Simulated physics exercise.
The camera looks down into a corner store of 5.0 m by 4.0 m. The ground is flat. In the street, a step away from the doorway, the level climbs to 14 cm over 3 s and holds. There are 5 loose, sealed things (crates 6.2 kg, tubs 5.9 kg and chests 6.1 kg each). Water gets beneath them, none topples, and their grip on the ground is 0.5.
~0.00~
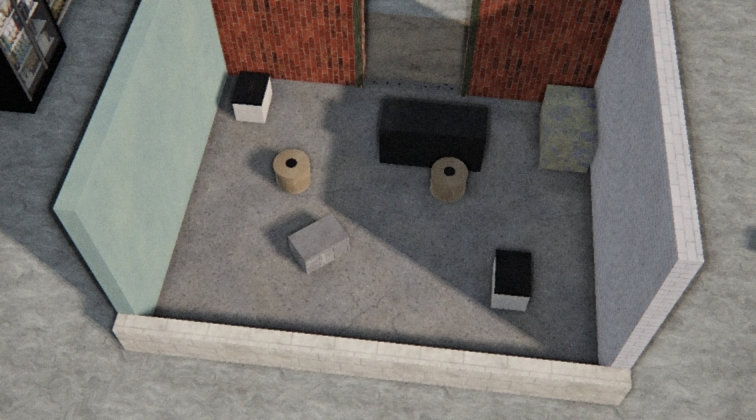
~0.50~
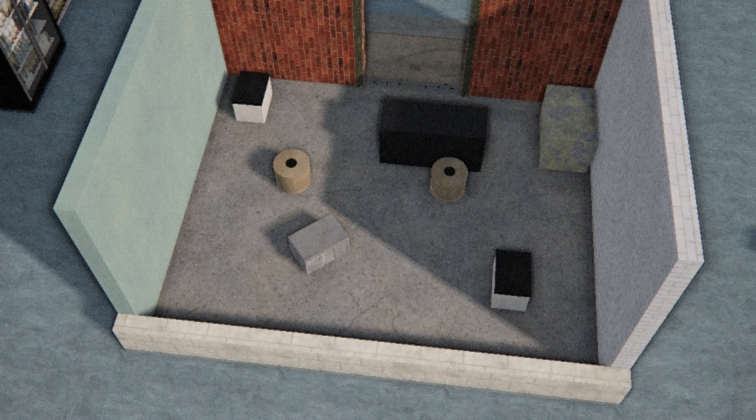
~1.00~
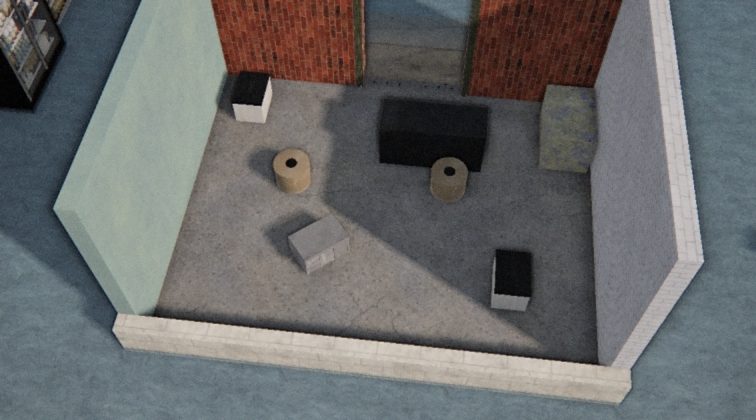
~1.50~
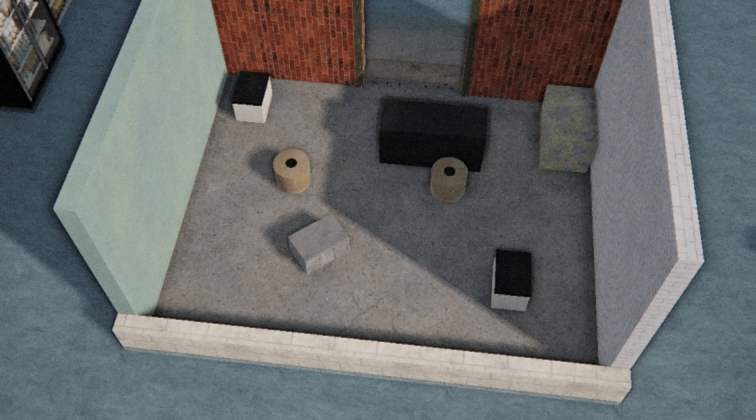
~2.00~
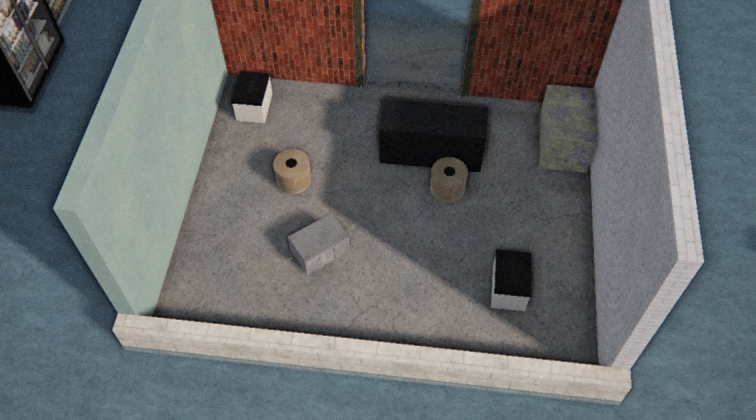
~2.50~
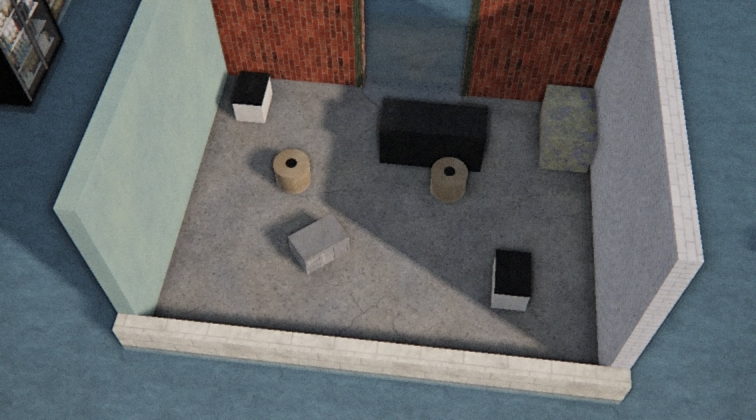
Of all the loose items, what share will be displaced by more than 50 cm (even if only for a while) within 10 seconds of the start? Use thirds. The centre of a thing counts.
That comes to less than a third.
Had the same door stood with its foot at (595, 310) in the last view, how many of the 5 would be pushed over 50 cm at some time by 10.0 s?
In that case 3 of them.
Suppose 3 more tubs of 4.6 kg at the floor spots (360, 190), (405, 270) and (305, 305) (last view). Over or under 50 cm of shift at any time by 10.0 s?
In turn: Short of it, short of it, short of it.
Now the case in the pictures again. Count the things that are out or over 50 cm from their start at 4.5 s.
0 of them.
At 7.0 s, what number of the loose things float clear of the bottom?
At that moment 1.
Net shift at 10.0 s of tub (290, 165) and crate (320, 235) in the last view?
In that order: 80 cm, 5 cm.
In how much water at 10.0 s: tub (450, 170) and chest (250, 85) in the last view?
About 1 and 6 cm.
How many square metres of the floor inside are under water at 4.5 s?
About 4.0 m2.
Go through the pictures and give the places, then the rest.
A crate at (319, 237), on the bottom; a tub at (291, 163) rests on the ground; 0.0 m2 under water; 0 of 5 have shifted, in the first frame.
A crate at (319, 237), on the bottom; a tub at (291, 163), on the bottom; water covers 0.0 m2; 0 of 5 have shifted, in the second frame.
A crate at (319, 237), on the bottom; a tub at (291, 163), on the bottom; water covers 0.0 m2; 0 of 5 have shifted, in the third frame.
A crate at (319, 237), on the bottom; a tub at (291, 163) rests on the ground; 0.0 m2 under water; 0 of 5 have shifted, in the fourth frame.
A crate at (319, 237), on the bottom; a tub at (291, 163) rests on the ground; 0.0 m2 under water; 0 of 5 have shifted, in the fifth frame.
A crate at (319, 237) rests on the ground; a tub at (291, 163), on the bottom; 0.5 m2 under water; 0 of 5 have shifted, in the sixth frame.
After 3.5 s 0 of 5 are over 50 cm from their spots; 0 afloat.
After 4.5 s 0 of 5 are over 50 cm from their spots; 0 afloat.
After 7.0 s 0 of 5 are over 50 cm from their spots; 1 afloat.
After 10.0 s 1 of 5 are over 50 cm from their spots, and 1 have been at some point; 2 afloat.
